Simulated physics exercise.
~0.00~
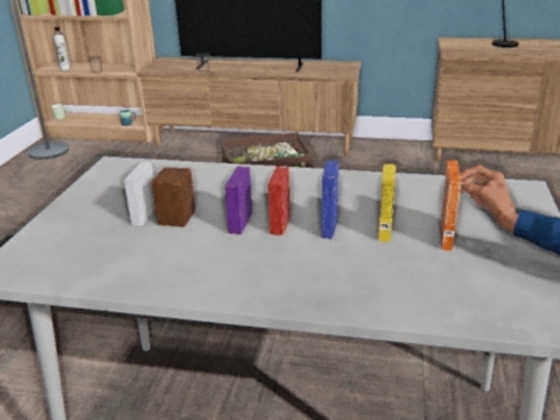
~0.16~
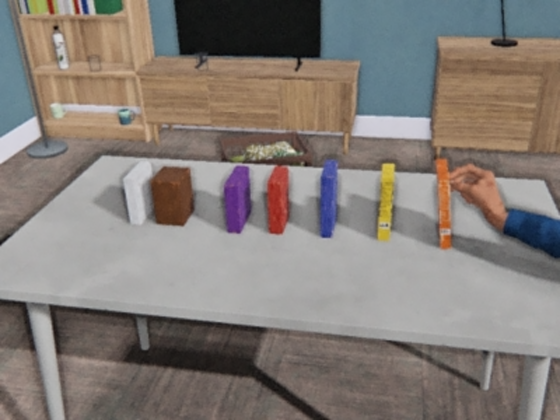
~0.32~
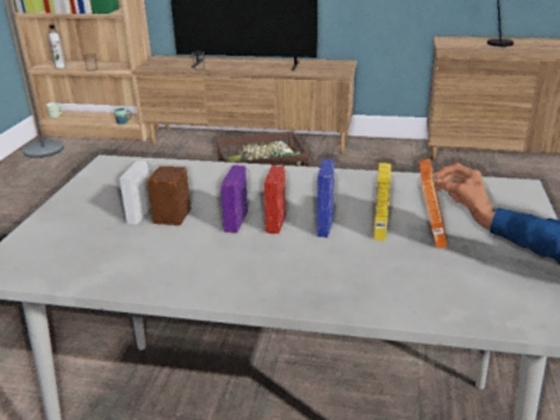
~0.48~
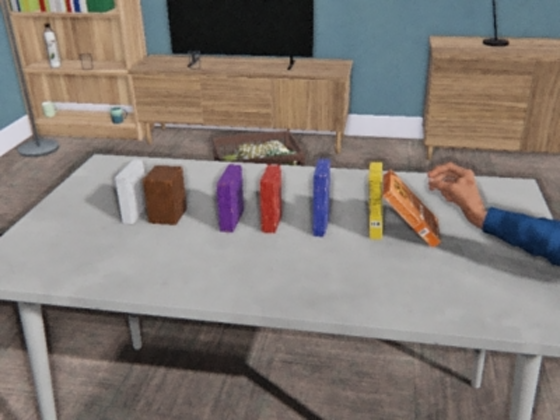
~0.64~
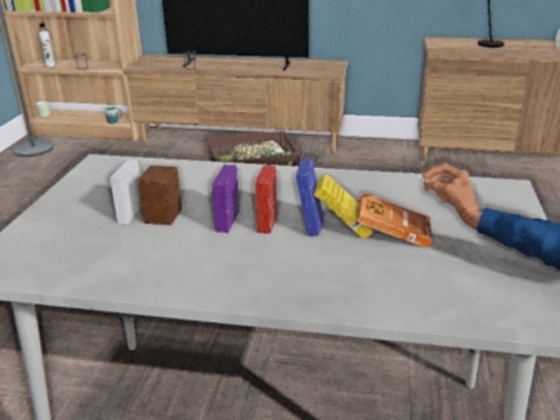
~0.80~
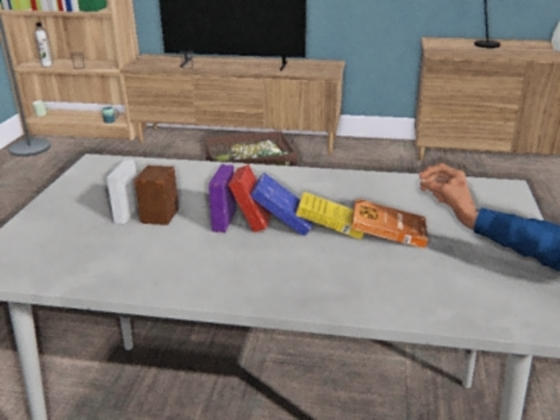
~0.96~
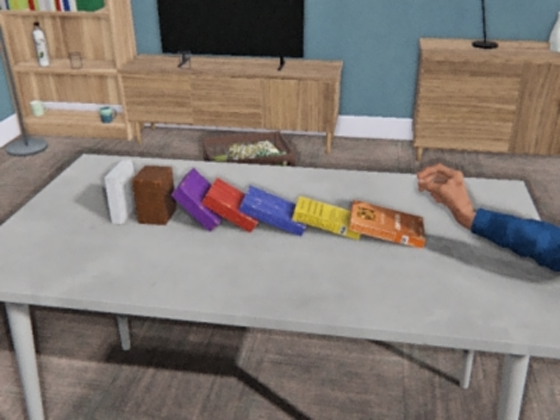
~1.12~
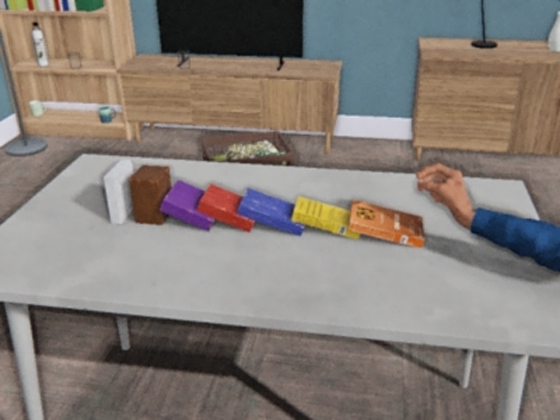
On a grey table, a hand tips an orange packet leftward, toppling yellow, blue, red and purple pieces; brown and white blocks stay standing.
